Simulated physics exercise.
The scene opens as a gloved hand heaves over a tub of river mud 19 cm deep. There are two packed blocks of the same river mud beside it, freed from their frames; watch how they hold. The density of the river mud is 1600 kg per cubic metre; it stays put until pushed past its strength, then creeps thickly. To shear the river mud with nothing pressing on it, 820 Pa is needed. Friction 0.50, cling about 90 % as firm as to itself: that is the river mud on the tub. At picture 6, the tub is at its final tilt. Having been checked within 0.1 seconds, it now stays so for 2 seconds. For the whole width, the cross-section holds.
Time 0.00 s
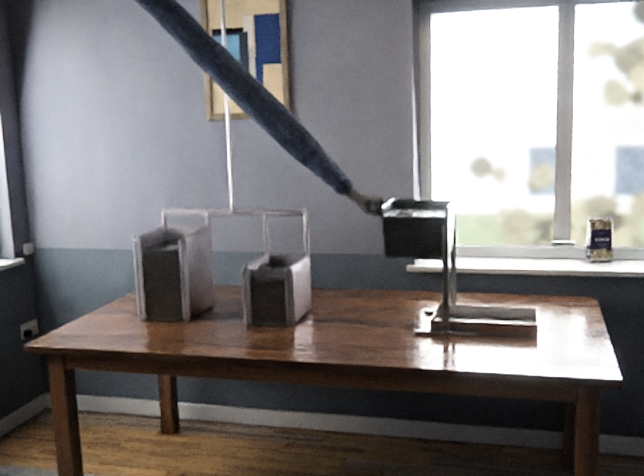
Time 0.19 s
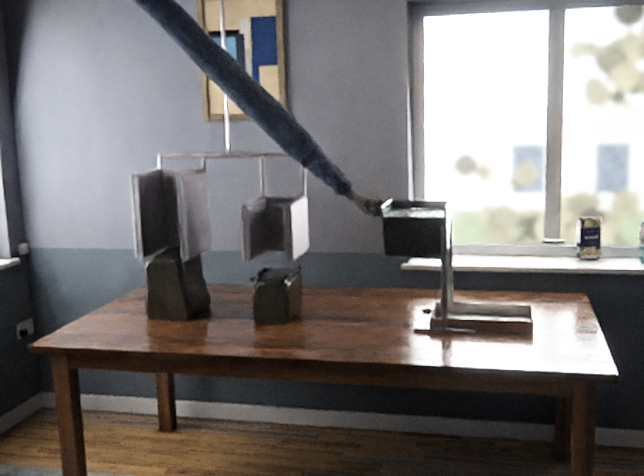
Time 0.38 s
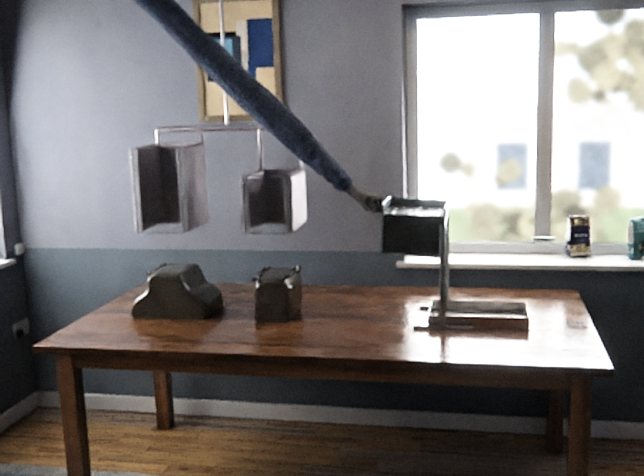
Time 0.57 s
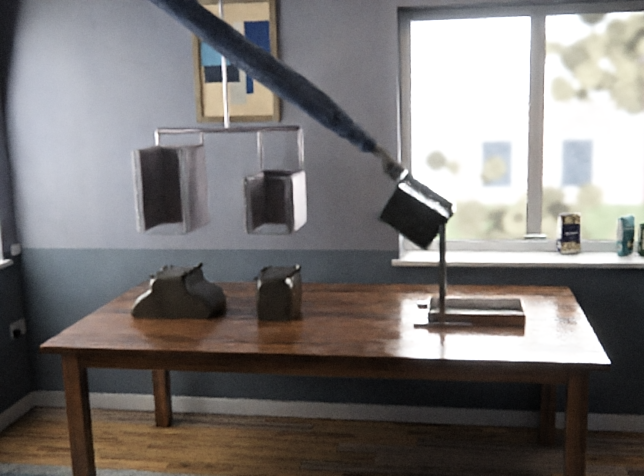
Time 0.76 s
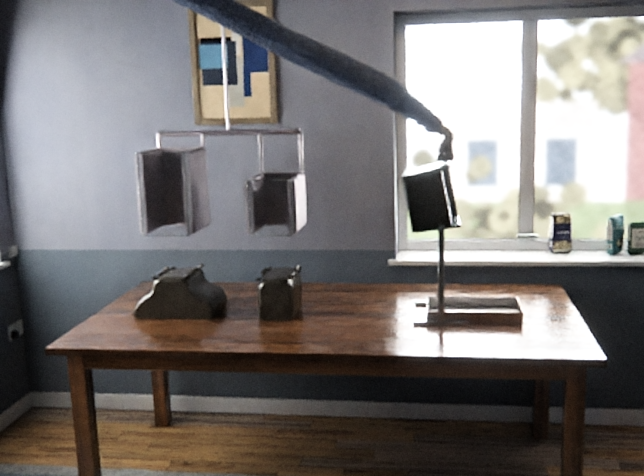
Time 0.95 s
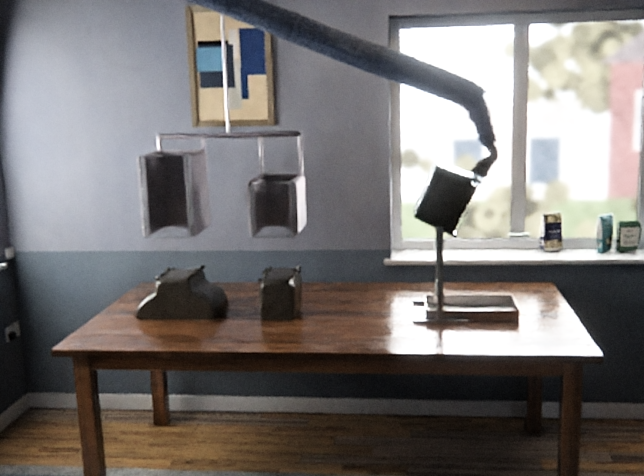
Two joined moulds lifted off dark mud blocks on a table, the left block slumping while the right barely sank, then a blue arm tipped a tub rightward past sideways, and nothing came out.
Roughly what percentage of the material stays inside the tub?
0 %.
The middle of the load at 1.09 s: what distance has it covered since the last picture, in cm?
Some 10 cm.
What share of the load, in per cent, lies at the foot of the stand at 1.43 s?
I reckon around 100 % of it.
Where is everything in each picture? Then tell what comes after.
Handle-side rim at (383, 208), tilt 0 degrees; top of the river mud at (389, 216); blocks stand 31 cm, 20 cm (left to right), in the first frame.
Handle-side rim at (382, 209), tilt 0 degrees; top of the river mud at (389, 217); blocks stand 27 cm, 19 cm (left to right), in the second frame.
Handle-side rim at (383, 206), tilt 3 degrees; top of the river mud at (389, 214); blocks stand 20 cm, 19 cm (left to right), in the third frame.
Handle-side rim at (403, 179), tilt 35 degrees; top of the river mud at (401, 188); blocks stand 19 cm, 19 cm (left to right), in the fourth frame.
Handle-side rim at (450, 168), tilt 80 degrees; top of the river mud at (438, 172); blocks stand 19 cm, 19 cm (left to right), in the fifth frame.
Handle-side rim at (480, 184), tilt 114 degrees; top of the river mud at (445, 173); blocks stand 19 cm, 19 cm (left to right), in the sixth frame.
After 1.09 s, the tub is at 114 degrees and holds 52 %.
After 1.26 s, the tub is at 114 degrees and holds 0 %.
After 1.43 s, the tub is at 114 degrees and holds 0 %.
After 1.60 s, the tub is at 114 degrees and holds 0 %.
After 2.95 s, at the end, the tub is at 114 degrees and holds 0 %.
